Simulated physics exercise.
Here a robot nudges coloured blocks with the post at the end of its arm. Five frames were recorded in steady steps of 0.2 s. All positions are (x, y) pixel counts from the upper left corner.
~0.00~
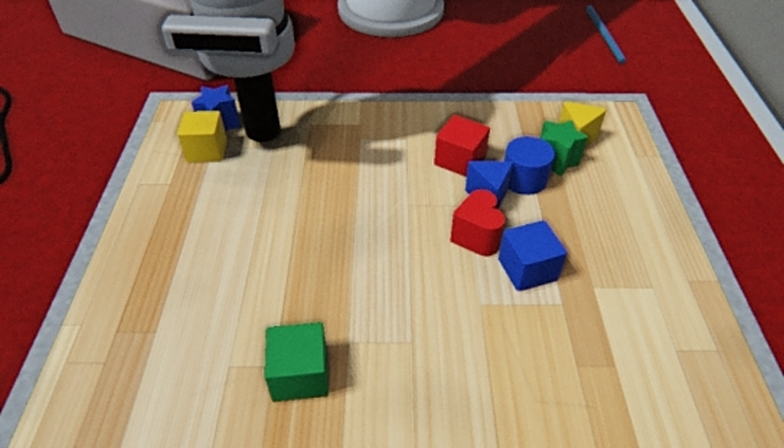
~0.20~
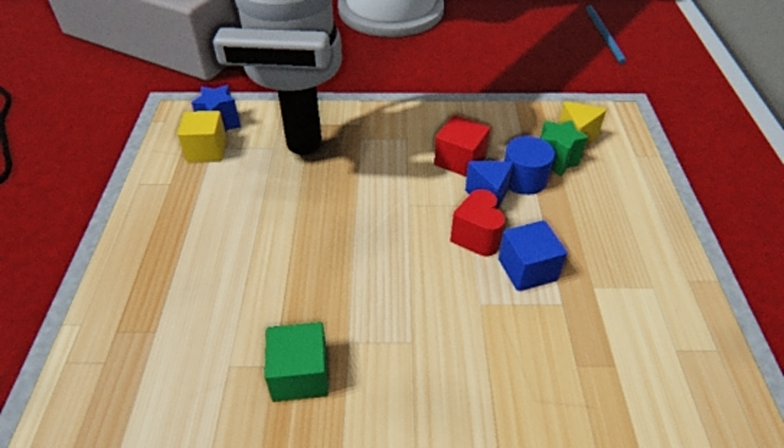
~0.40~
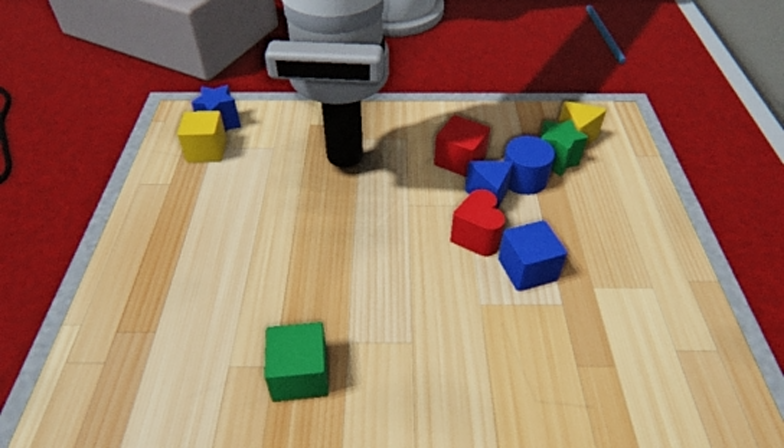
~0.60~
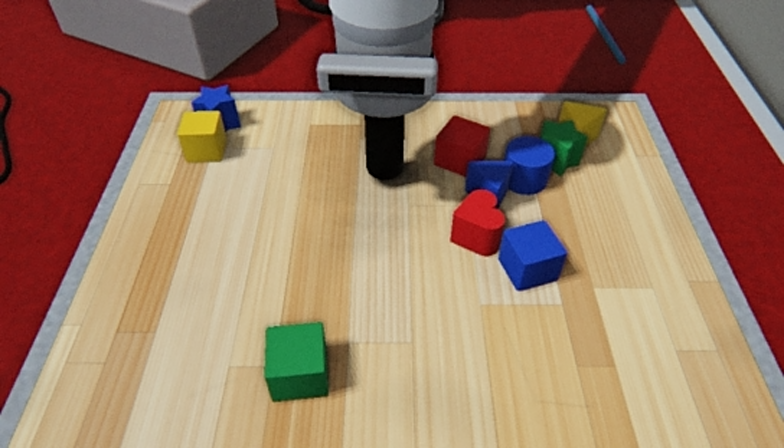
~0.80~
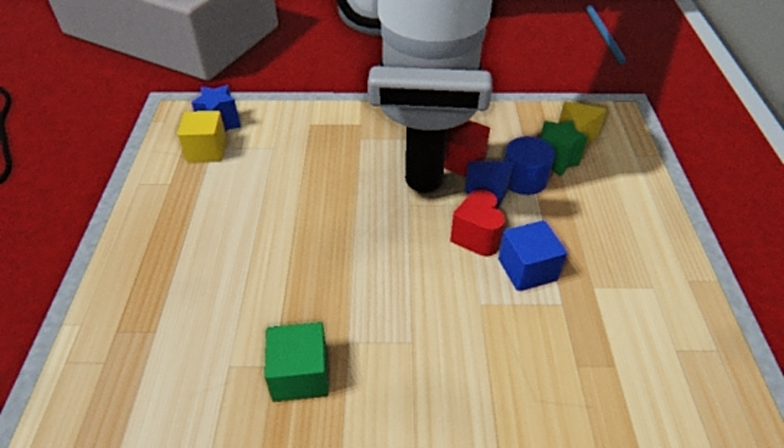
On a wooden board, a robot arm slides its black post rightward past still blocks.
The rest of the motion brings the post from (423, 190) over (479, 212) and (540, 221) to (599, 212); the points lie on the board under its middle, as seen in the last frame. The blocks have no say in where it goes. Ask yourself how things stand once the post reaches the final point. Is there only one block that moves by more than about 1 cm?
I believe not.
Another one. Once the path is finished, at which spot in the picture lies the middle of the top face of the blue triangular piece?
Top centre: (579, 163).
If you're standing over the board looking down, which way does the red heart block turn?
The block turns clockwise.
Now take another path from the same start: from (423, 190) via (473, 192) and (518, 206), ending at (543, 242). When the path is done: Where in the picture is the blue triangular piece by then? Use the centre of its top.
The centre of its top face lies at (577, 195).
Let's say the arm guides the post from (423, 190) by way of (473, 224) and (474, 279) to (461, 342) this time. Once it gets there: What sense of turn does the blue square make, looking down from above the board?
Viewed from above, counterclockwise.
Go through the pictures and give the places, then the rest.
In the first picture, post's lower end at (264, 132); red heart block at (481, 209); blue triangular piece at (493, 170); blue circular block at (531, 151); blue square at (535, 241).
In the second picture, post at (305, 145); blocks still.
In the third picture, post at (345, 157); blocks still.
In the fourth picture, post at (385, 169); blocks still.
In the fifth picture, post at (424, 181); red heart block at (481, 209); blue triangular piece at (493, 170); blue circular block at (531, 151); blue square at (535, 241).
On the path given first. One third of the way, post at (481, 203); red heart block at (487, 216), turned 25° clockwise; blue triangular piece at (515, 175); blue circular block at (536, 151).
Two thirds of the way, post at (544, 212); red heart block at (494, 220), turned 55° clockwise; blue triangular piece at (563, 173), turned 35° anticlockwise; blue circular block at (536, 151).
At the end, post at (603, 203); red heart block at (494, 220), turned 55° clockwise; blue triangular piece at (579, 163), turned 70° anticlockwise; blue circular block at (536, 151); blue square still.
